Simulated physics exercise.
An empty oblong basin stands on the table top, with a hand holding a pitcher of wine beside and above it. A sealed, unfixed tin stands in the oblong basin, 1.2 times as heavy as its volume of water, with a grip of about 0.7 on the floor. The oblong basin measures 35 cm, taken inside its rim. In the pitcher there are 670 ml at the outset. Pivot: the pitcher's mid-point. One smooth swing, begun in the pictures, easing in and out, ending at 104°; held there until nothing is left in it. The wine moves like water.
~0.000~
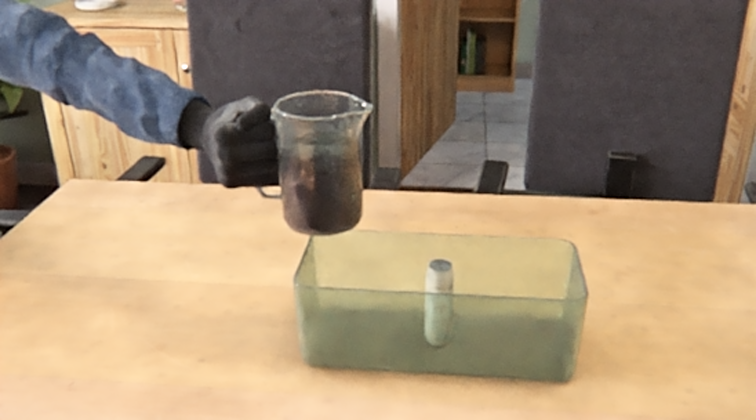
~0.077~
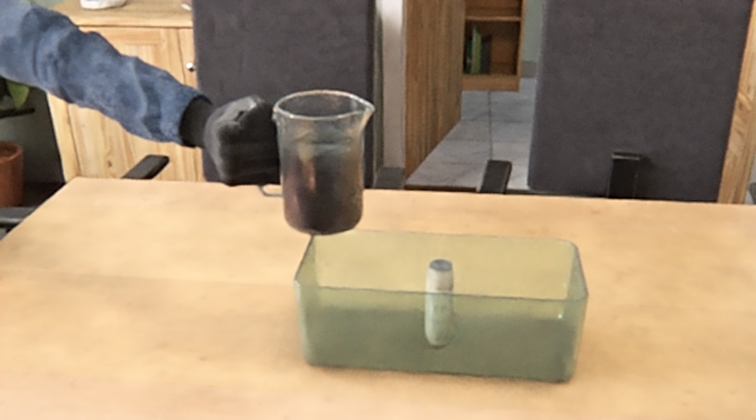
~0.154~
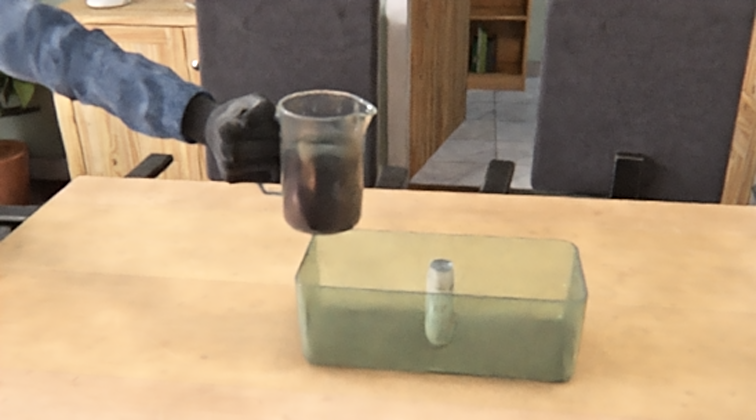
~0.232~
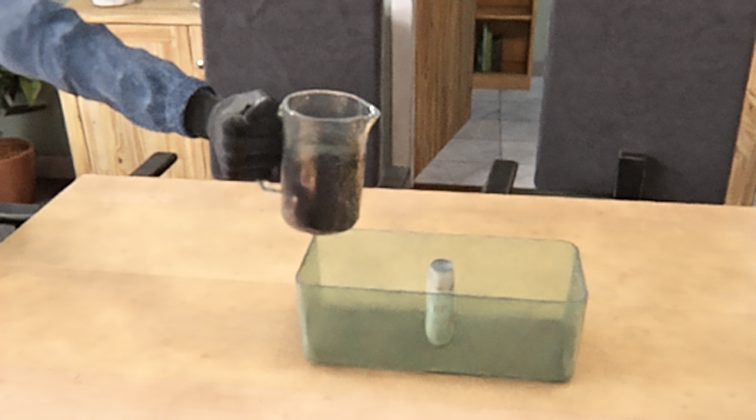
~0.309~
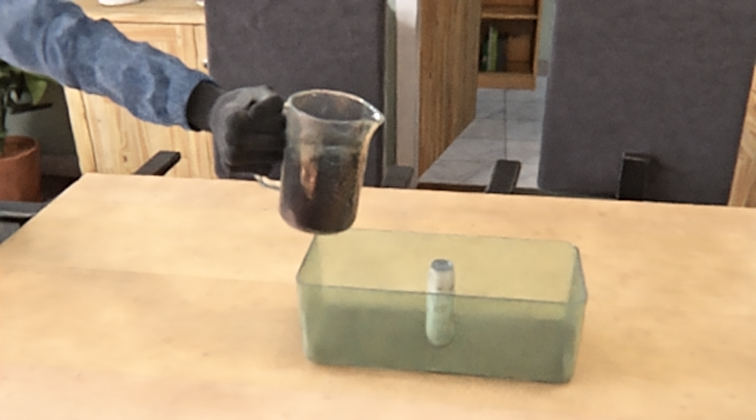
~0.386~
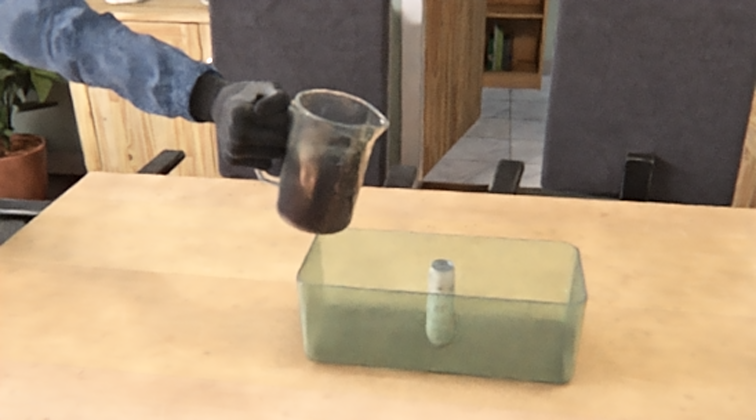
A gloved hand held a glass pitcher of dark wine above a greenish see-through basin with a small upright tin in it, and slowly tilted the pitcher a little to the right.
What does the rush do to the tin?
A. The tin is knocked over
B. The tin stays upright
Answer: A.
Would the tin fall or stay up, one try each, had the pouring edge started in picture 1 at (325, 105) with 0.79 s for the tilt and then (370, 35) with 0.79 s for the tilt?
The tin stays vertical the first time and stays vertical the second time.
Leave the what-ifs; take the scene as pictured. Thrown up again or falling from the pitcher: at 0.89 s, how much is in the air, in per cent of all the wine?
Around 3 in a hundred.
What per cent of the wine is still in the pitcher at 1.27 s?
What remains is about 50 percent of it all.
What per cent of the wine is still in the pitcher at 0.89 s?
Fraction remaining: Approx. 98 per cent.
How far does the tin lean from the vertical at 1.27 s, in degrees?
I'd say it's tipped close to 0 degrees.
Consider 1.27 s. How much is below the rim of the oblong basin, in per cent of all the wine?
Around 30 parts in a hundred.
After 0.89 s the tilt is 63° and 97 per cent is still to pour; the tin stands where it began.
After 1.27 s the tilt is 94° and 51 per cent is still to pour; the tin stands where it began.
After 1.66 s the tilt is 104° and 7 per cent is still to pour; the tin leans 12°.
After 2.08 s the tilt is 104° and 0 per cent is still to pour; the tin lies on its side.
In the end the tin lies on its side.
